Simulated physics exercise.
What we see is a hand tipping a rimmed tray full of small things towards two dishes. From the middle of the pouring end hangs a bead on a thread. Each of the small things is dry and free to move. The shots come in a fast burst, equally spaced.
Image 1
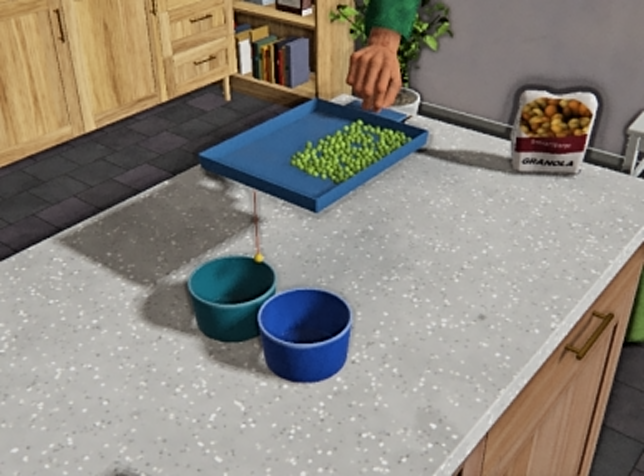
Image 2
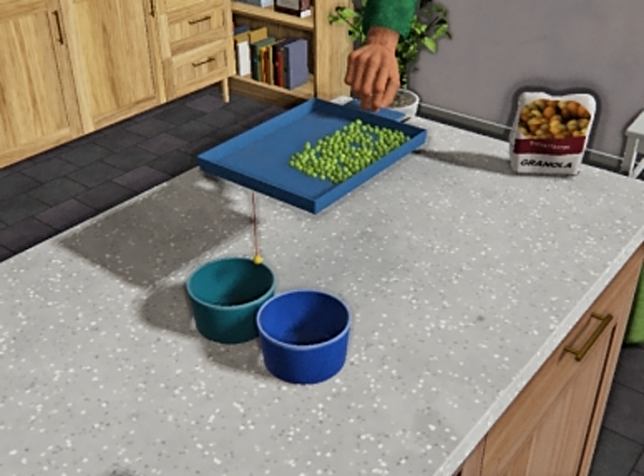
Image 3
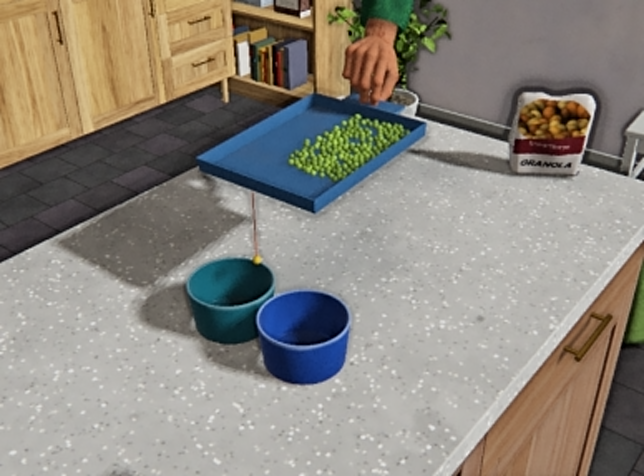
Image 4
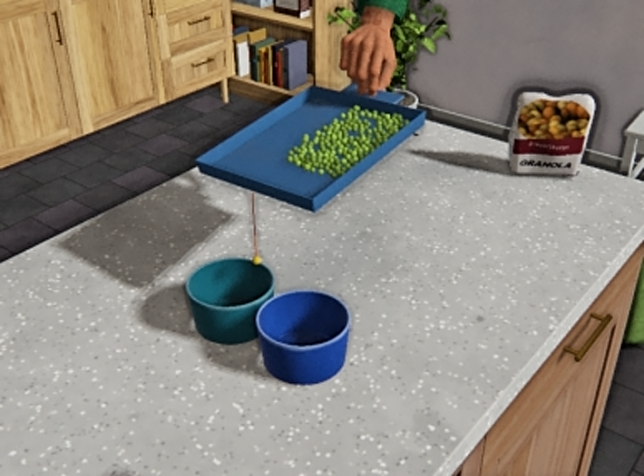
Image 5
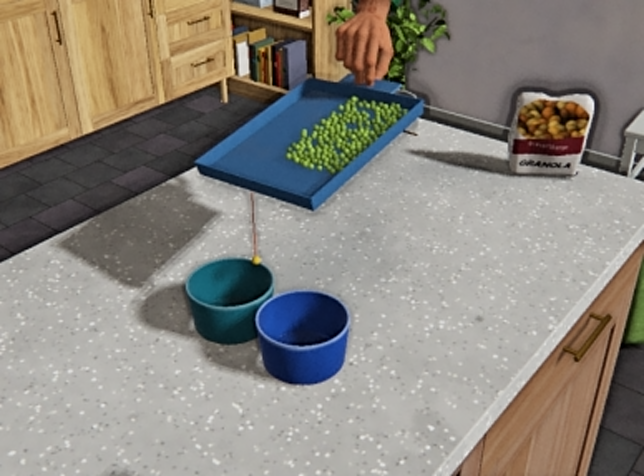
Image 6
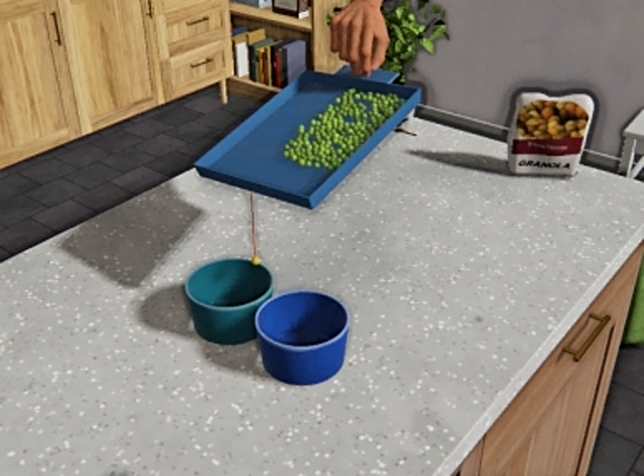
A hand gradually tilts a blue tray of green peas above two bowls on a counter.
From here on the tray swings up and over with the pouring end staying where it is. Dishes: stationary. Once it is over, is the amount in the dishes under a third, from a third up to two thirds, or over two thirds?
The amount is from a third up to two thirds.
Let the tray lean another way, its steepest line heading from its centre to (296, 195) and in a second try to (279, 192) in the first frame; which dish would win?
One after the other: The rightmost dish, the rightmost dish.
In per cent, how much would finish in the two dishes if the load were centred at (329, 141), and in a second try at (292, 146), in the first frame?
You'd get 40 % the first time and 30 % the second.
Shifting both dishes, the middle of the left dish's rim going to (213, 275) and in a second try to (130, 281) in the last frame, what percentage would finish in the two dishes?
Trial 1 around 70 percent, trial 2 around 20 percent.
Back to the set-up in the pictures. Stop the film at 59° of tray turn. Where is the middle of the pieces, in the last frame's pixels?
The middle of the pieces lands at roughly (237, 172).
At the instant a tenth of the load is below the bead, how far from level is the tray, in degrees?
That would be about 70 degrees from level.
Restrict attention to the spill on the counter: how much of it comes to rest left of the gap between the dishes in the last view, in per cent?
Close to 100 in a hundred.
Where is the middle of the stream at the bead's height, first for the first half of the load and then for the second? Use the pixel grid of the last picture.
Around (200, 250), followed by around (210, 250).
Soon, tray tipped steeply; nearly all on the tray; a stray few outside both; a small part in the air.
A while on, tray tipped right over; most on the tray; a stray few in the left dish; a small part outside both; a stray few in the air.
Towards the end, tray tipped past a quarter turn; about half in the left dish; about half outside both.
Finally, tray tipped past a quarter turn; none in the right dish; about half in the left dish; about half outside both.
